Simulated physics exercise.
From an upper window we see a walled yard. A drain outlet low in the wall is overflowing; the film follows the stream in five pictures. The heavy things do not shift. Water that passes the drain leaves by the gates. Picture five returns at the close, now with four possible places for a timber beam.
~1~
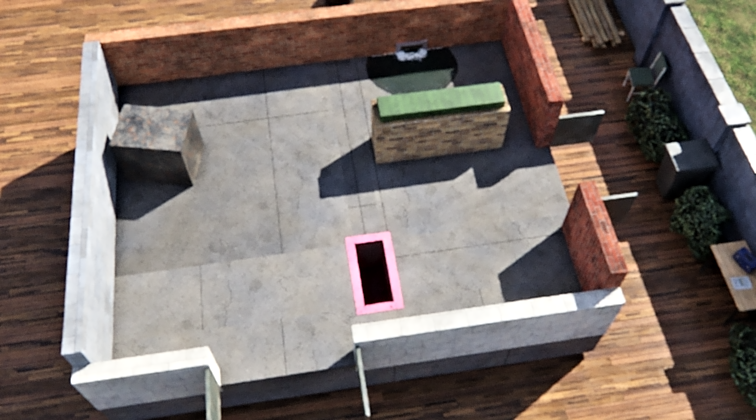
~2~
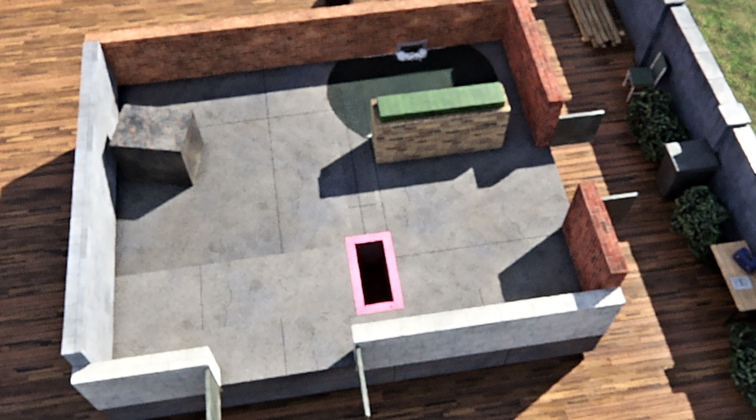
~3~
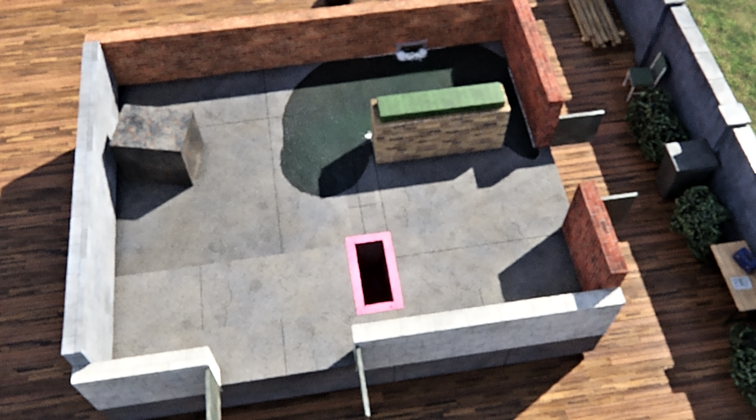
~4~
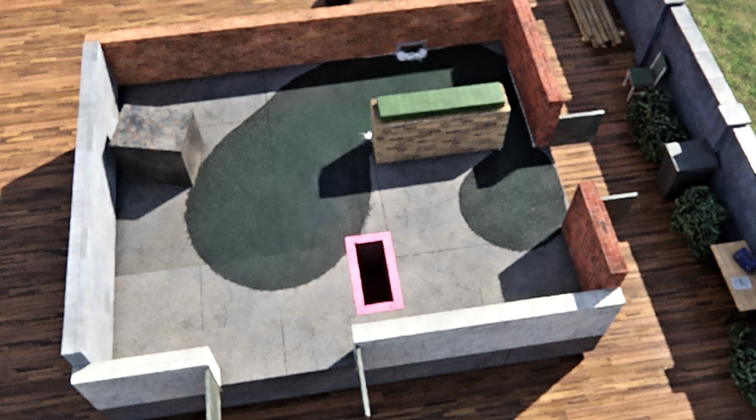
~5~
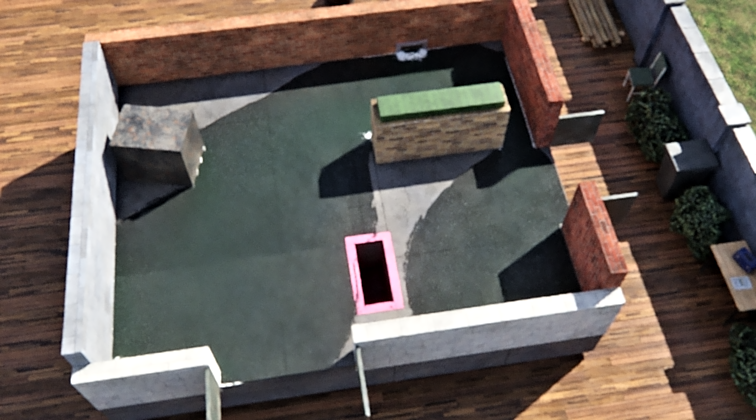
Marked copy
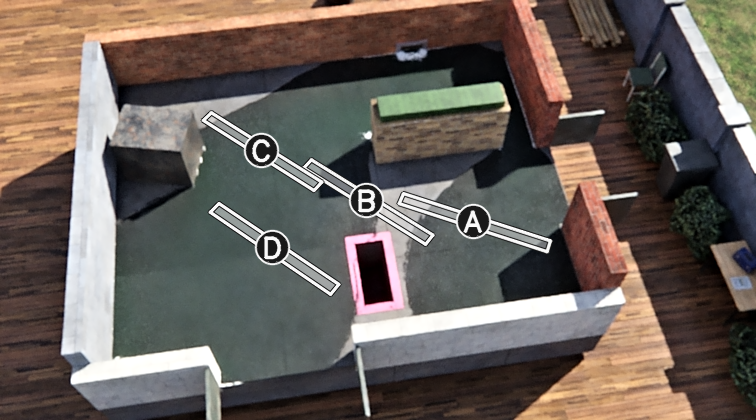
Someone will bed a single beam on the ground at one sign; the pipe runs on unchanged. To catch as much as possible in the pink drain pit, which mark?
D.
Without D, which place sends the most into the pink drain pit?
C it is.
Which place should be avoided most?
The answer is A.
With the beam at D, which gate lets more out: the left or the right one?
More leaves on the left.
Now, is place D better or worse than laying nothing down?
It is better.
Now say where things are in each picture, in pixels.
In the first picture, outfall at (411, 47); pink drain pit at (374, 272); open gate at (287, 359); open gate at (548, 186); front seen at (384, 87), 4 % of the ground wet; pink drain pit still dry.
In the second picture, front seen at (356, 125), 13 % of the ground wet; pink drain pit still dry.
In the third picture, front seen at (314, 188), 22 % of the ground wet; pink drain pit still dry.
In the fourth picture, front seen at (224, 268), 44 % of the ground wet; pink drain pit still dry.
In the fifth picture, front seen at (117, 339), 73 % of the ground wet; pink drain pit still dry.
On the marked copy, A from (401, 198) to (548, 246); B from (307, 163) to (429, 239); C from (207, 116) to (317, 186); D from (214, 207) to (334, 289).
With A, about 5 % of the stream goes into the pink drain pit, about 95 % out by the gates.
With B, about 11 % of the stream goes into the pink drain pit, about 89 % out by the gates.
With C, about 27 % of the stream goes into the pink drain pit, about 71 % out by the gates.
With D, about 43 % of the stream goes into the pink drain pit, about 56 % out by the gates.
